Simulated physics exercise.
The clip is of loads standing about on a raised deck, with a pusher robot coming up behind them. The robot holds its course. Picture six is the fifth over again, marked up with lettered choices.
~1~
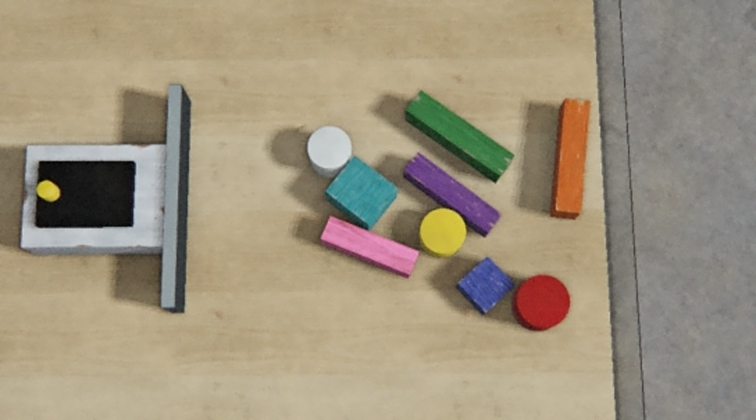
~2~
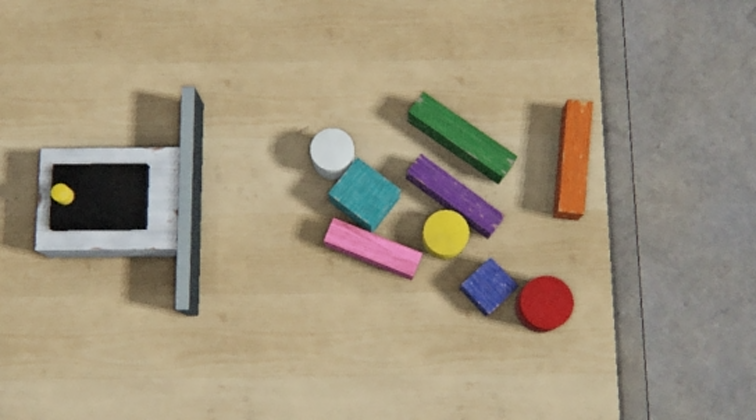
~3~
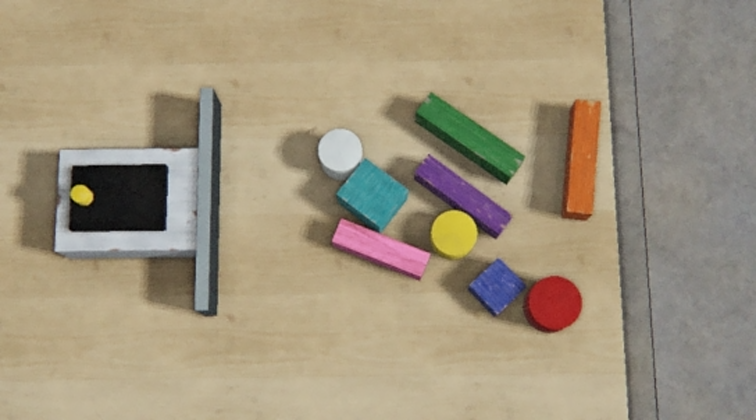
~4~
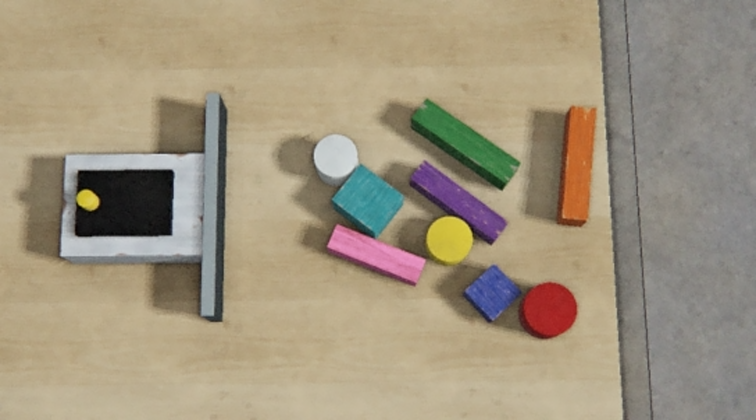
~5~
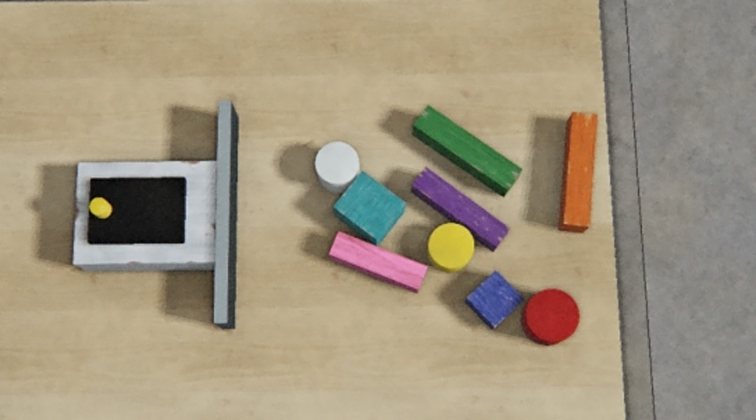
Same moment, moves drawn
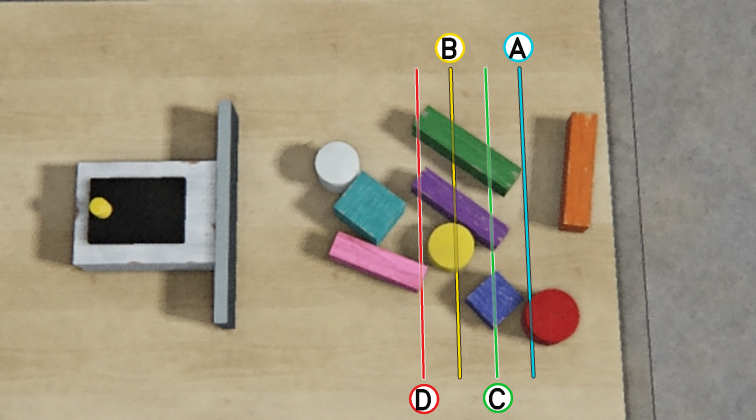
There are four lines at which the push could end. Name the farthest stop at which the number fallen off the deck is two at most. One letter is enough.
It can go as far as A.
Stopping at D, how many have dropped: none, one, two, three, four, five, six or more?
In all, none.
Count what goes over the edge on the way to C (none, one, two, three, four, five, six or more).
The count is none.
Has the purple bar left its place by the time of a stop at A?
Yes.
On the copy, A at (526, 217); B at (455, 218); C at (491, 218); D at (420, 219).
On A. First, robot (254, 209); white canister (362, 165); pink stick (389, 266).
Then, robot (364, 207); purple bar (515, 213); green bar (497, 140).
Finally, robot (450, 206); orange bar over the edge; red canister over the edge; two fallen.
By contrast, B is within the limit but short; C is within the limit but short; D is within the limit but short.
